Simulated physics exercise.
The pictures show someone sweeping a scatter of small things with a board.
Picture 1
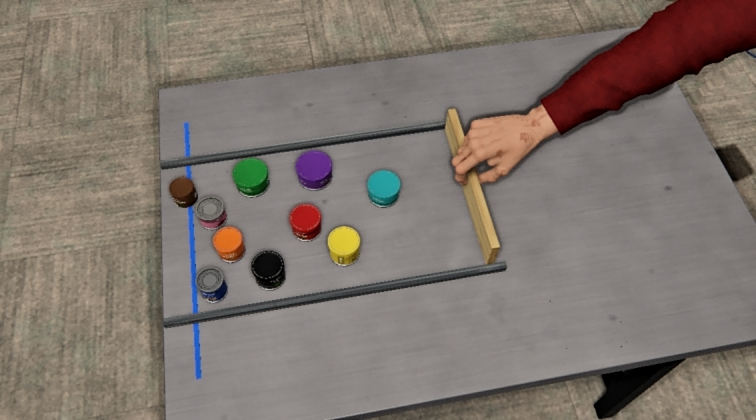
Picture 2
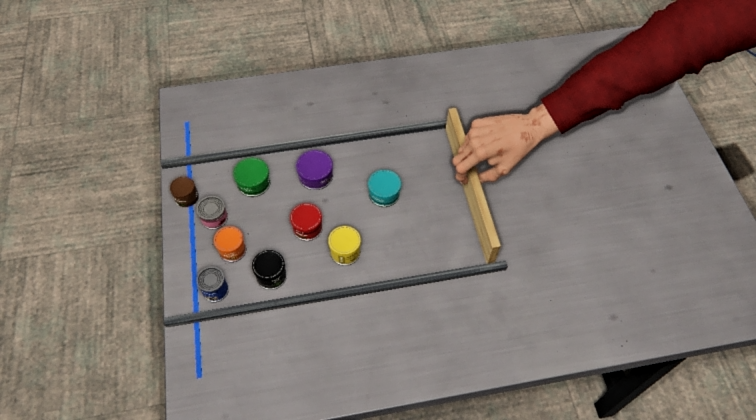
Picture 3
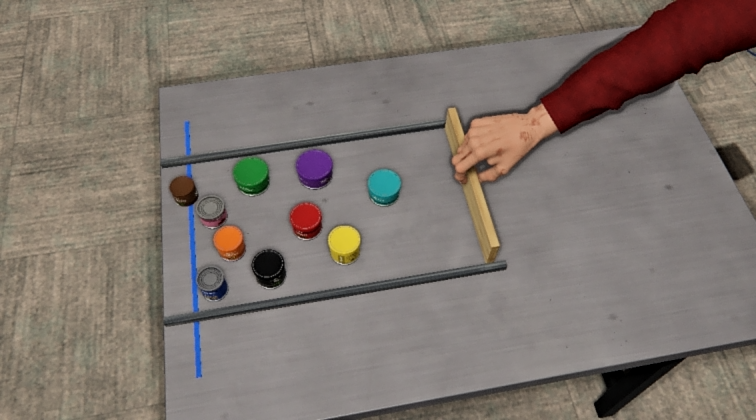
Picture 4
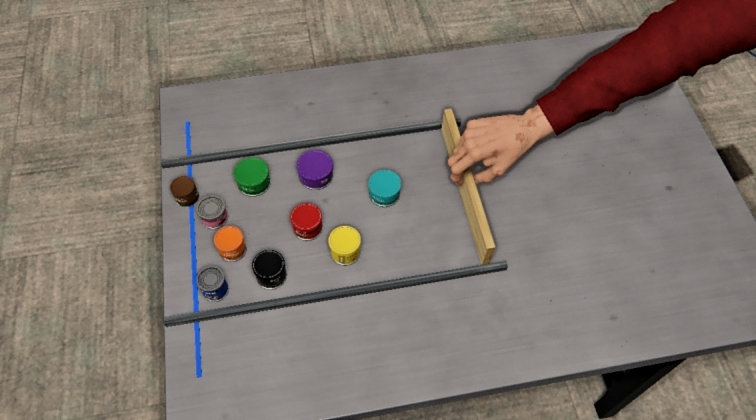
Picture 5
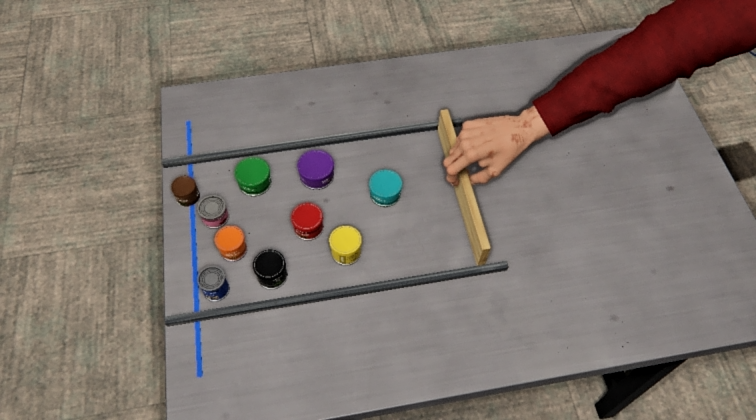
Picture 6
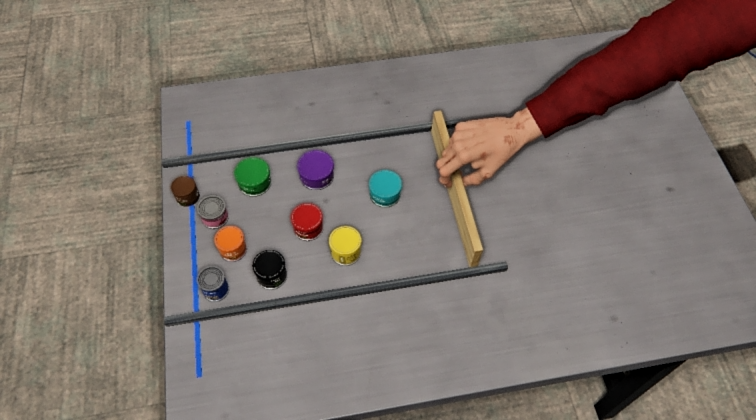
A wooden board, held by a hand in a red sleeve, slides slightly left between two rails on a gray table, while the scattered colorful containers near a blue line stay in place.
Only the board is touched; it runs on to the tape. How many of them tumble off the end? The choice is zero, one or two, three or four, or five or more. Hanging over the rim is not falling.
As it turns out, the number that fall off is five or more.
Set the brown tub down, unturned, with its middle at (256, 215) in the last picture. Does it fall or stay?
The brown tub goes over.
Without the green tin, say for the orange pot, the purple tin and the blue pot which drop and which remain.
The orange pot tumbles off; the purple tin is kept; the blue pot is lost.
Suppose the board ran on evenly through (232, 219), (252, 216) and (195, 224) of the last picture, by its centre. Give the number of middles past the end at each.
The counts: 1, 0 and 5.
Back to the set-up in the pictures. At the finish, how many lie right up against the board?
That makes 5.
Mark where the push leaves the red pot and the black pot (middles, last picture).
About (176, 241), and the other about (177, 297).
Soon after, none off yet; brown tub at rest near (186, 191); blue pot at rest near (213, 284); pink pot at rest near (213, 212).
By the end, the number that fall off is five or more; fallen, green tin, orange pot, pink pot, blue pot and brown tub.
